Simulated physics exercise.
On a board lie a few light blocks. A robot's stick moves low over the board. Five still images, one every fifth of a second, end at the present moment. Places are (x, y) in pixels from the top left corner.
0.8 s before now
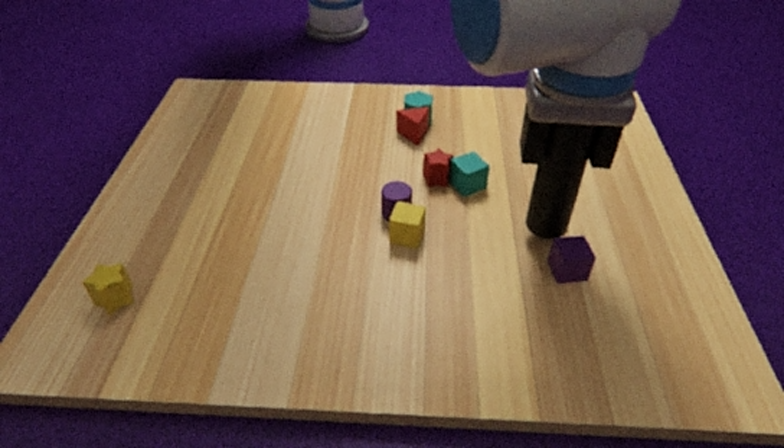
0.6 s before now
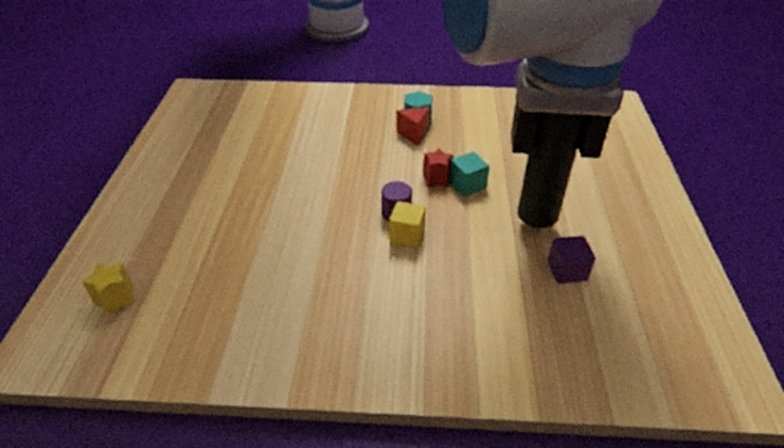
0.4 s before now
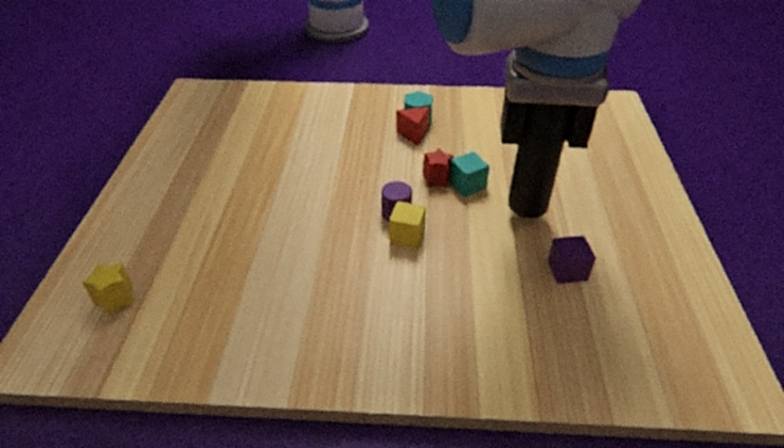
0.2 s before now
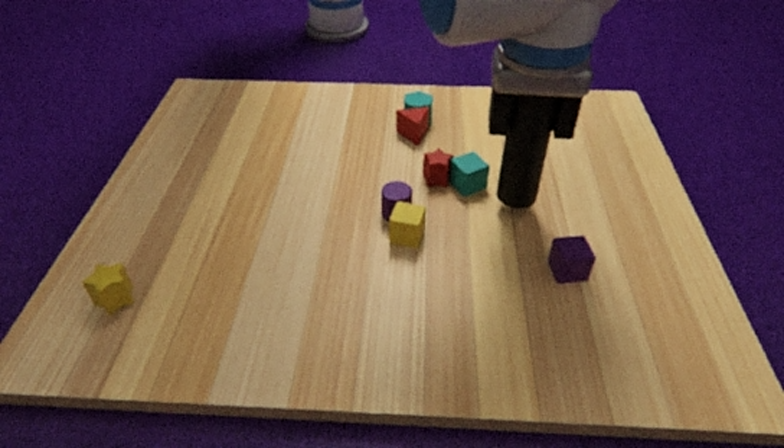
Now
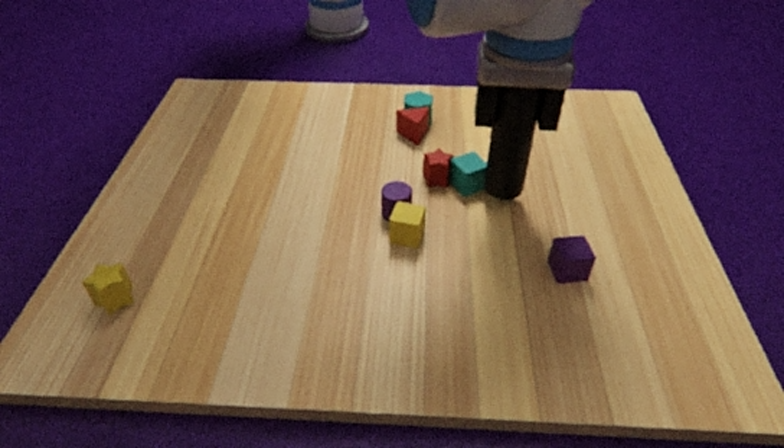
On a wooden board scattered with small red, yellow, purple and turquoise blocks, a robot arm moves its dark stick leftward and slightly away from the viewer, from near a purple block to beside the turquoise square piece; the blocks stay still.
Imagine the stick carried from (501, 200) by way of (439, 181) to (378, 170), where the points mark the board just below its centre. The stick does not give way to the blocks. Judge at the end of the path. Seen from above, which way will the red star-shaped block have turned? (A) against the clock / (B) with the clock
A
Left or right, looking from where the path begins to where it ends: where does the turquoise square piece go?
It will end up to the right.
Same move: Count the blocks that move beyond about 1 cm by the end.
Blocks that move over 1 cm: Two.
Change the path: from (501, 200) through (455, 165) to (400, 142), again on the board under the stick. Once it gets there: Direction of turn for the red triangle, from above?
It spins clockwise.
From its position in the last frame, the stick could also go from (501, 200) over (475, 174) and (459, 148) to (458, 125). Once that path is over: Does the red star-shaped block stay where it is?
Going by the path, no.
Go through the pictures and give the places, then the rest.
Stick tip at (547, 225); block tops, purple circular block at (397, 190); red star-shaped block at (439, 157); turquoise square piece at (470, 162), in the first frame.
Stick at (538, 215); blocks unchanged, in the second frame.
Stick at (528, 205); blocks unchanged, in the third frame.
Stick at (516, 196); blocks unchanged, in the fourth frame.
Stick at (503, 188); purple circular block at (397, 190); red star-shaped block at (439, 157); turquoise square piece at (470, 162), in the fifth frame.
What follows on the original path. One third of the way, stick at (460, 175); red star-shaped block at (413, 150), turned 45° anticlockwise; turquoise square piece at (441, 148).
Two thirds of the way, stick at (419, 163); red star-shaped block at (392, 145), turned 70° anticlockwise; turquoise square piece at (425, 134), turned 40° clockwise.
At the end, stick at (378, 157); purple circular block in place; red star-shaped block at (354, 137), turned 60° anticlockwise; turquoise square piece at (424, 134), turned 45° clockwise.
